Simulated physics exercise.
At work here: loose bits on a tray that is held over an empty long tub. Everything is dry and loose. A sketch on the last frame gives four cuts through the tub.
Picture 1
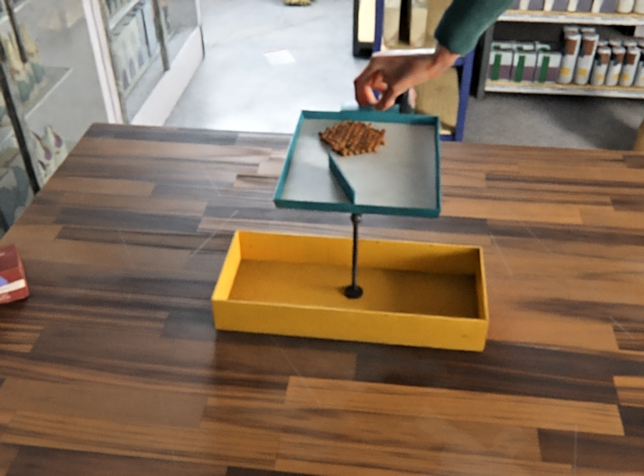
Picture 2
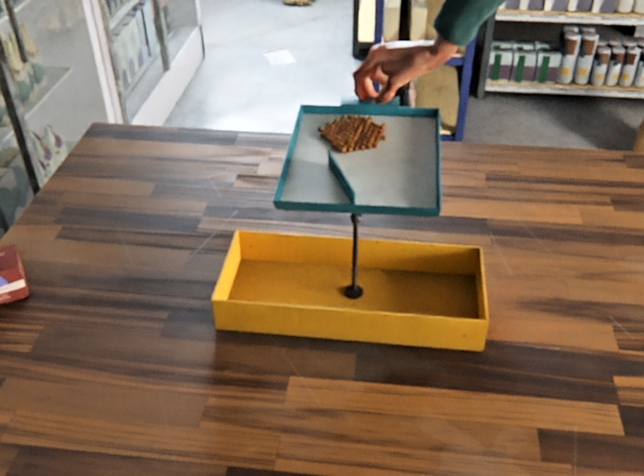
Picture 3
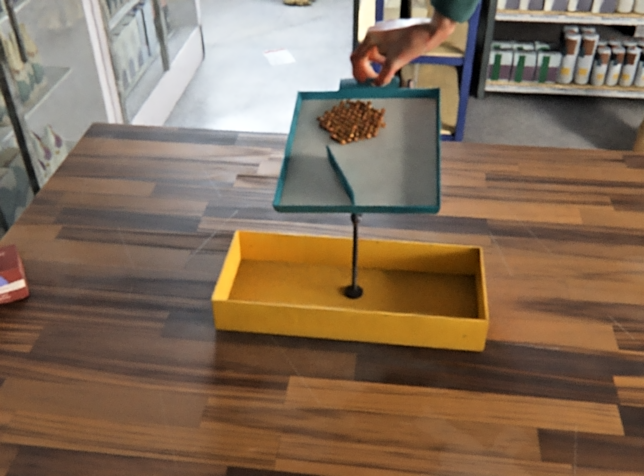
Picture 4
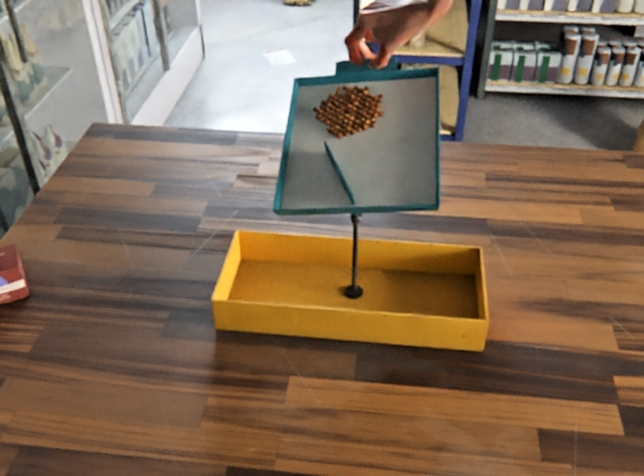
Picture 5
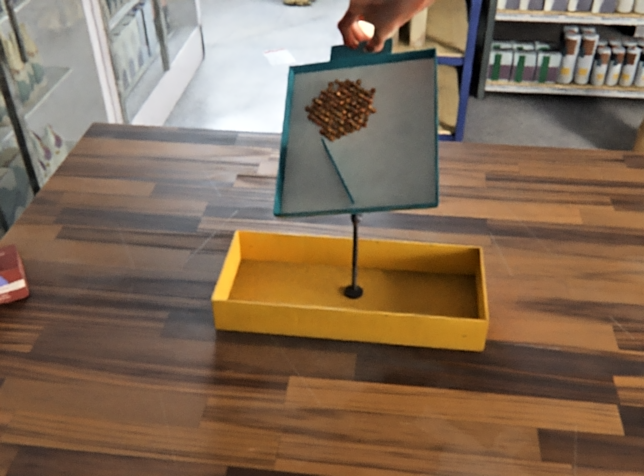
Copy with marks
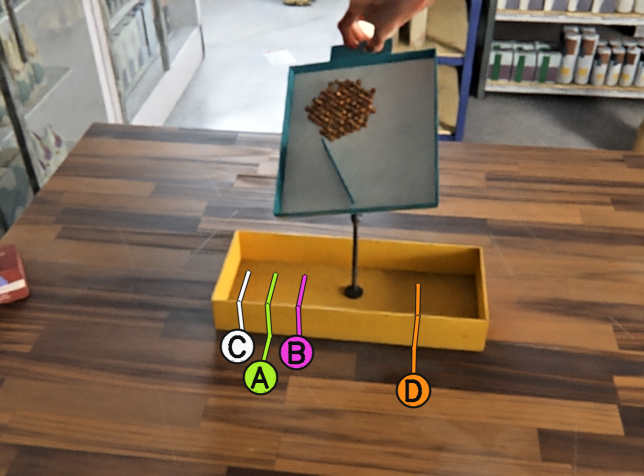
At first, a hand holds the far edge of a nearly level teal-rimmed tray bearing a patch of small brown pieces above an empty yellow tub on a wooden table. The hand then raises that edge steadily, tilting the tray steeply toward the viewer, while the pieces stay clustered near the top.
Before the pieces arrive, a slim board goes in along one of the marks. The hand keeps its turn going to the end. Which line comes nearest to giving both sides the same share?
I would pick line B.
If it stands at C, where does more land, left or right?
The right side.
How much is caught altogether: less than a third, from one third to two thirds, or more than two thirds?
It is more than two thirds.
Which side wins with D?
Left.
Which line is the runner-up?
Line A.
On the marked copy, line A crosses the front rim at (267, 304); line B crosses the front rim at (298, 306); line C crosses the front rim at (239, 301); line D crosses the front rim at (417, 316).
Choosing A, of what is caught, close to a quarter on the left of the divider, the bulk on the right.
Choosing B, of what is caught, close to two thirds on the left of the divider, close to a third on the right.
Choosing C, of what is caught, none at all on the left of the divider, the whole lot on the right.
Choosing D, of what is caught, the whole lot on the left of the divider, none at all on the right.
